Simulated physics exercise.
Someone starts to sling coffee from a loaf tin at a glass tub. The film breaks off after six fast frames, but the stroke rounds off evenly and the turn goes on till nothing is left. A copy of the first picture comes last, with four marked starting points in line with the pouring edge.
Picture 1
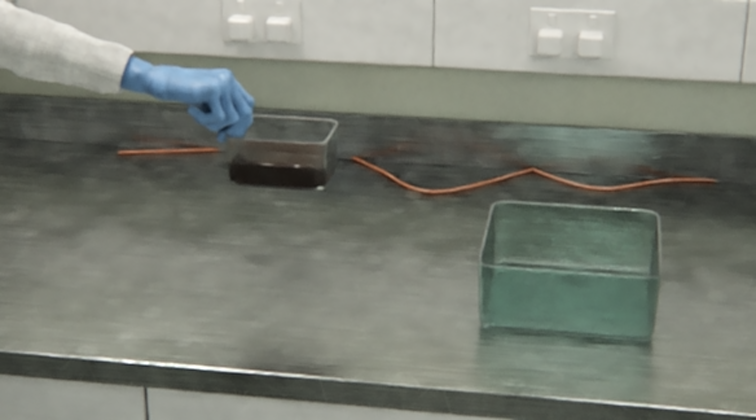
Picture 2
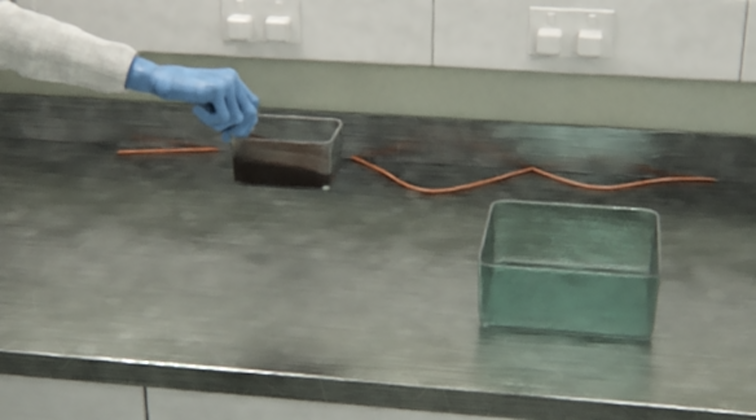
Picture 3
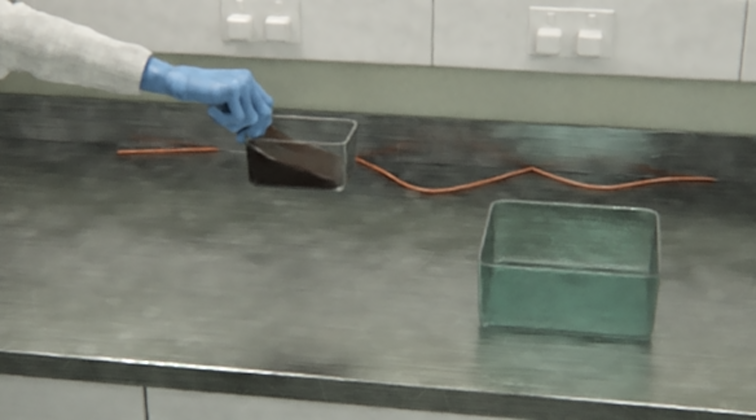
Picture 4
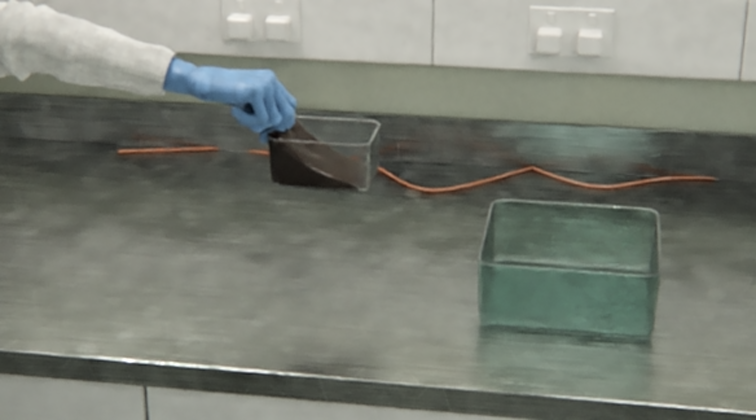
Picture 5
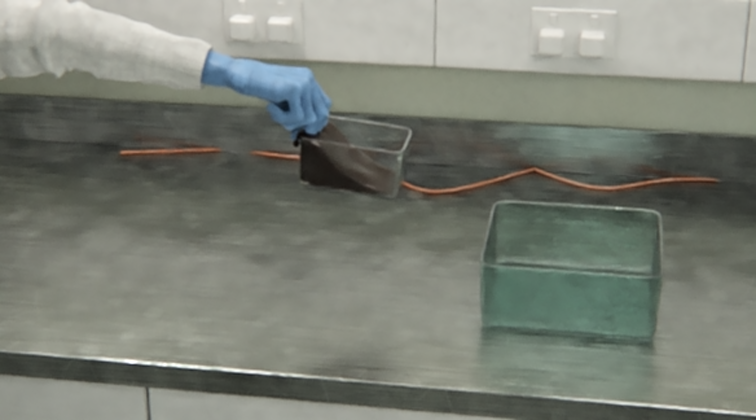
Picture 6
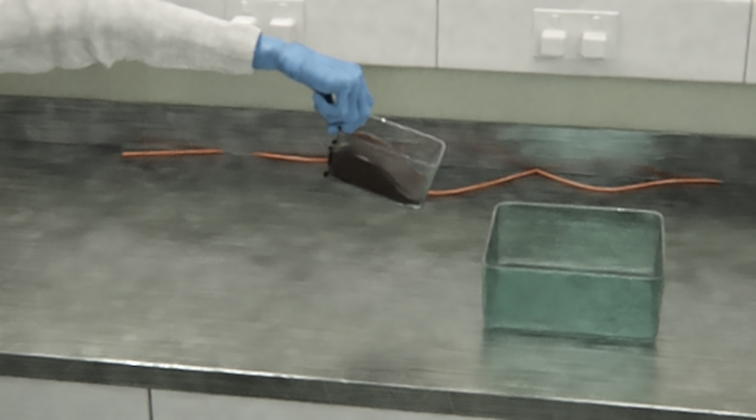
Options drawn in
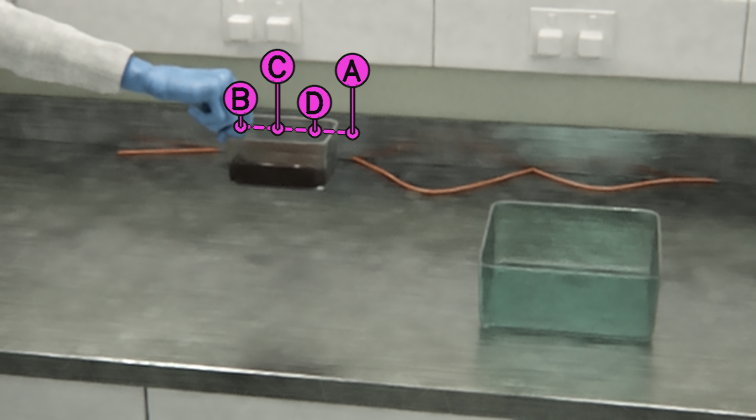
At first, a blue-gloved hand holds a small clear container of dark brown liquid upright on a grey counter, left of a larger green-tinted glass tub. The hand slides it right, slowly then faster, as the liquid slopes up toward the hand's side, and finally lifts and tilts it rightward.
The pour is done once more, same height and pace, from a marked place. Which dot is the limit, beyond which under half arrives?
Choose C.
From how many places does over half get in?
Three of the four.
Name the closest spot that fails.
The answer is B.
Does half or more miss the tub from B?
Yes, it does.
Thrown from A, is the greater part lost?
No, that is safe.
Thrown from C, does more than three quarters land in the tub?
No, less.
In magenta, A at (352, 132); B at (240, 126); C at (277, 128); D at (314, 130).
With A, about 81 % lands in the tub, 5 % falls short and 14 % goes beside or beyond.
With B, about 35 % lands in the tub, 59 % falls short and 6 % goes beside or beyond.
With C, about 61 % lands in the tub, 35 % falls short and 4 % goes beside or beyond.
With D, about 82 % lands in the tub, 14 % falls short and 3 % goes beside or beyond.
